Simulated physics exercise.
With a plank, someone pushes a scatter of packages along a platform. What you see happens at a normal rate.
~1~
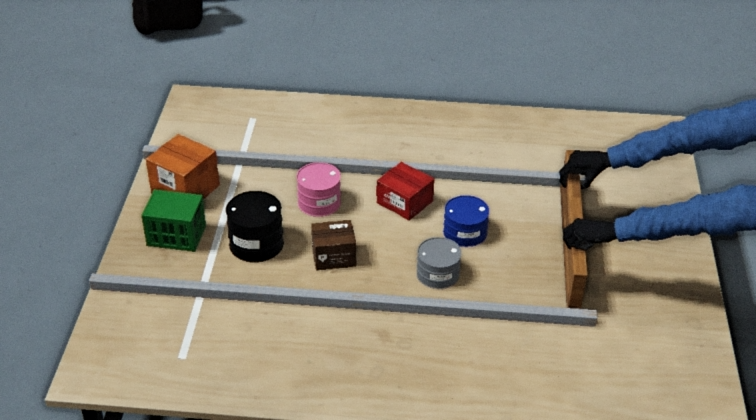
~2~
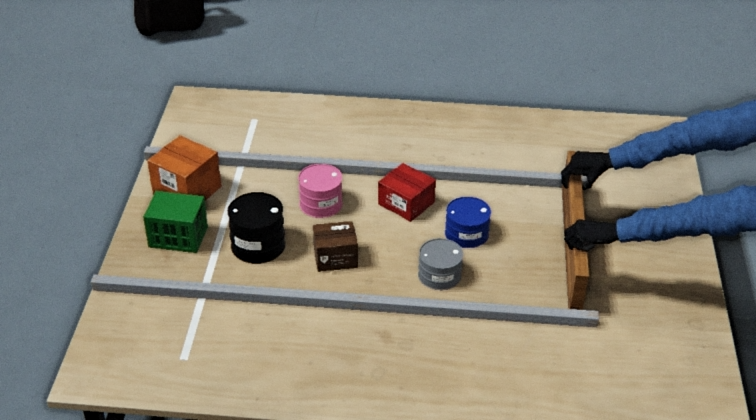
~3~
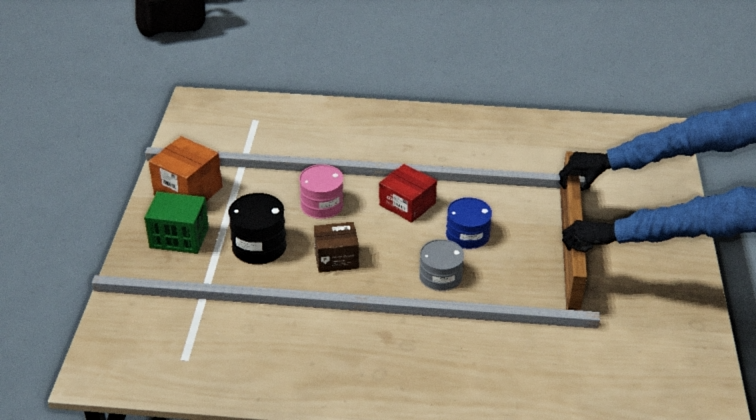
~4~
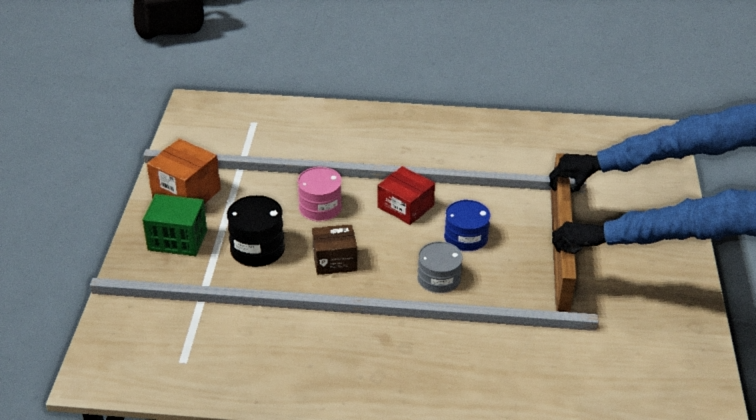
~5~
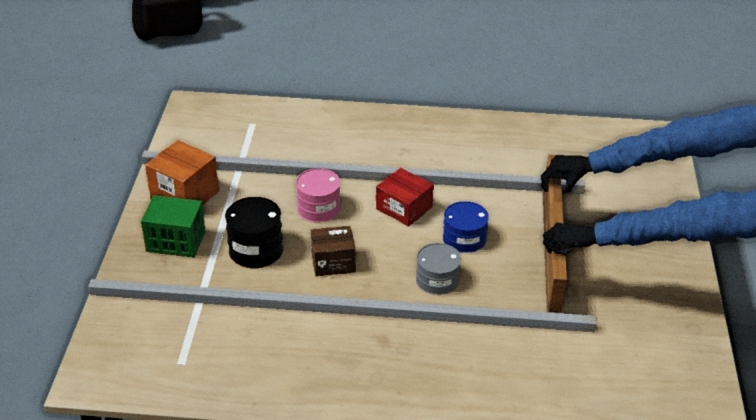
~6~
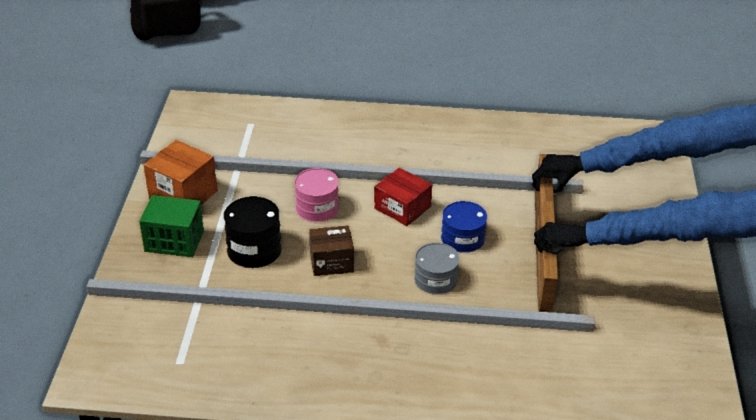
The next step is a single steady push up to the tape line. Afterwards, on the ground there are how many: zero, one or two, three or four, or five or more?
The ones going over the edge come to a single one or a pair, I'd say.
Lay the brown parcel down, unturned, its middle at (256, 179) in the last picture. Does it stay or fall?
Note: Brown parcel is safe.
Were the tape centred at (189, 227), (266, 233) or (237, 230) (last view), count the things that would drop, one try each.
First 3, then 0, then 1.
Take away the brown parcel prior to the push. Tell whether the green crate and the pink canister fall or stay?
The green crate goes down and the pink canister is still up.
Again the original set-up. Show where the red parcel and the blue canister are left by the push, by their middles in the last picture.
In order, first (212, 175), then (200, 209).
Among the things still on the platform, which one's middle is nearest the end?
Answer: The black canister.
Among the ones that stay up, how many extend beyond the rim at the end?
I'd put it at 1.
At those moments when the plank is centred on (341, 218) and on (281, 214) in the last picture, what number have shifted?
That makes 6 at the first spot and 8 at the second.
Soon after, none off yet; orange parcel at rest near (181, 178); green crate at rest near (172, 226); black canister at rest near (253, 232).
Then, none off yet; orange parcel at rest near (181, 178); green crate moving near (170, 226); black canister moved about its own width near (223, 223).
At rest, the number that fall off is one or two; fallen, green crate and orange parcel.
